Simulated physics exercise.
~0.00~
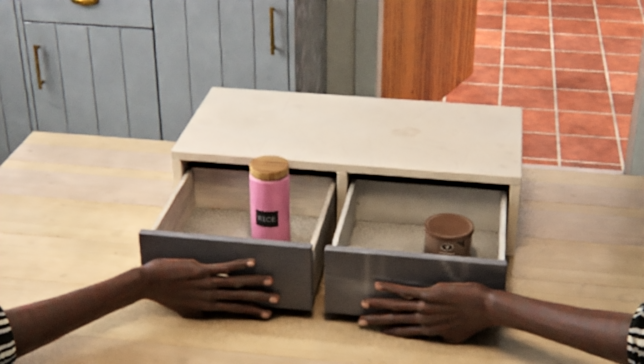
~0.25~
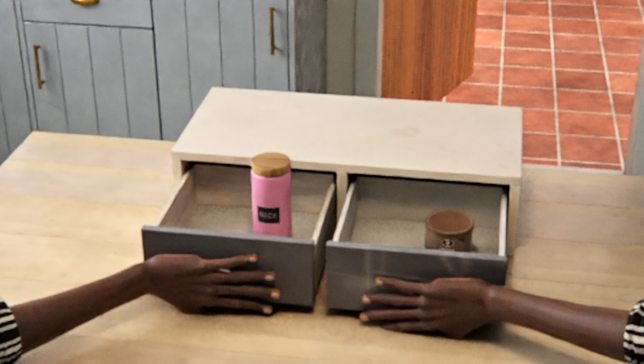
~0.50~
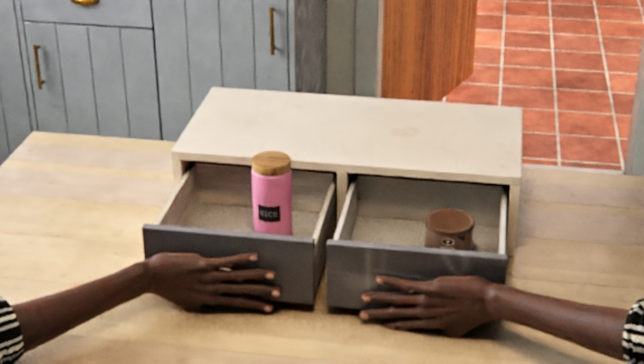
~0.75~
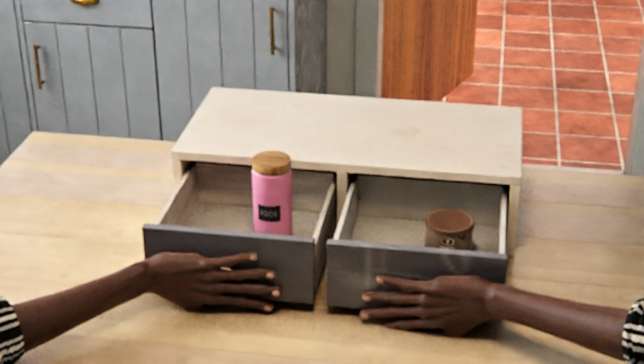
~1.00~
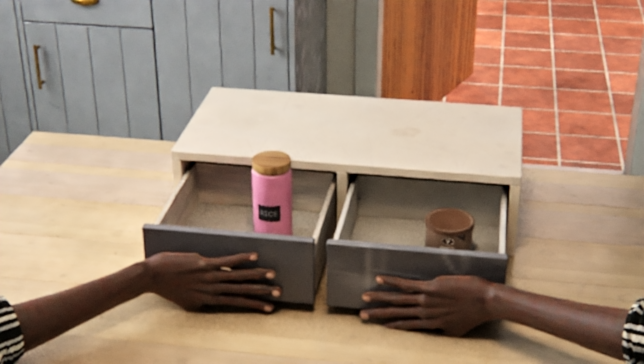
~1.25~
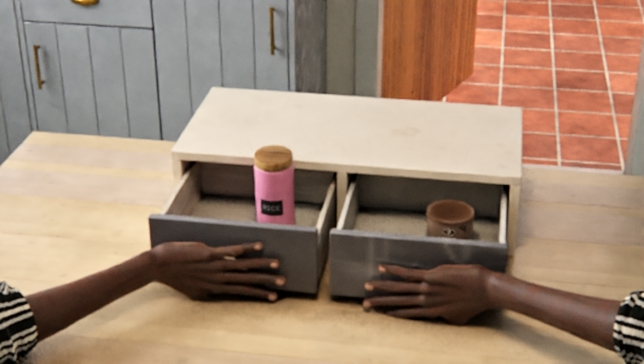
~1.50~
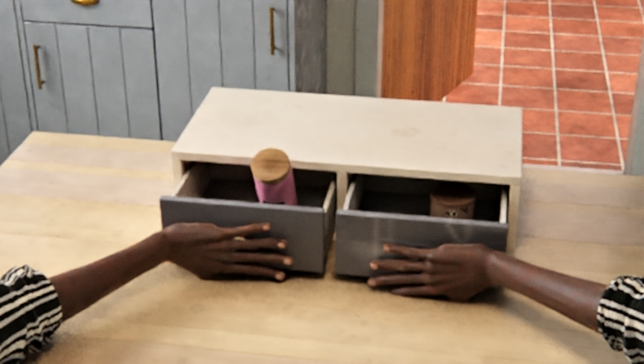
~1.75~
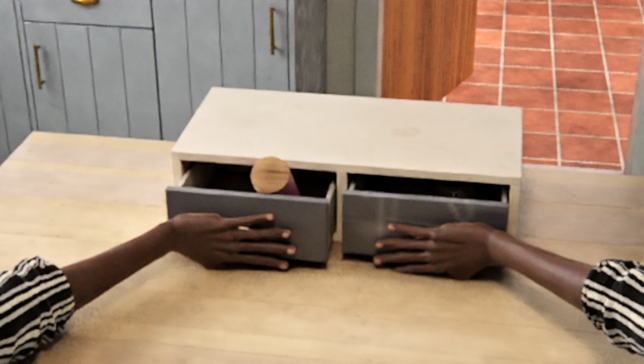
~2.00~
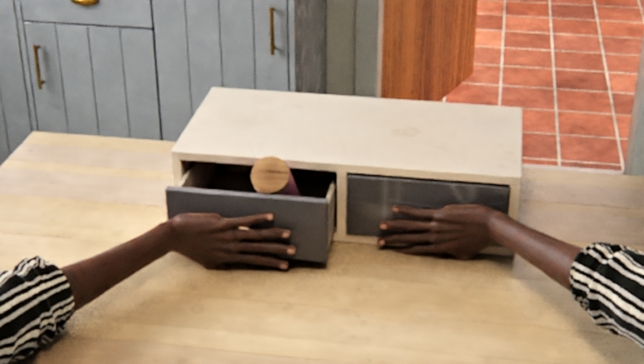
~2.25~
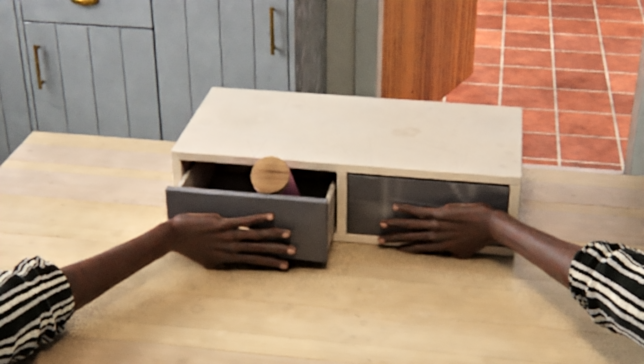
Two dark hands rest on the grey fronts of two open drawers in a low, cream-topped chest on a pale wooden table, seen from slightly above, with grey-blue cabinets and red floor tiles behind. A tall pink jar with a wooden lid stands in the left drawer, and a short brown tin sits in the right. After barely moving at first, the hands push both drawers inward. The pink jar tips forward as its drawer slides in, and the left drawer stops partly open. The right drawer continues until it is shut, hiding the tin, while the jar's lid still shows in the left.
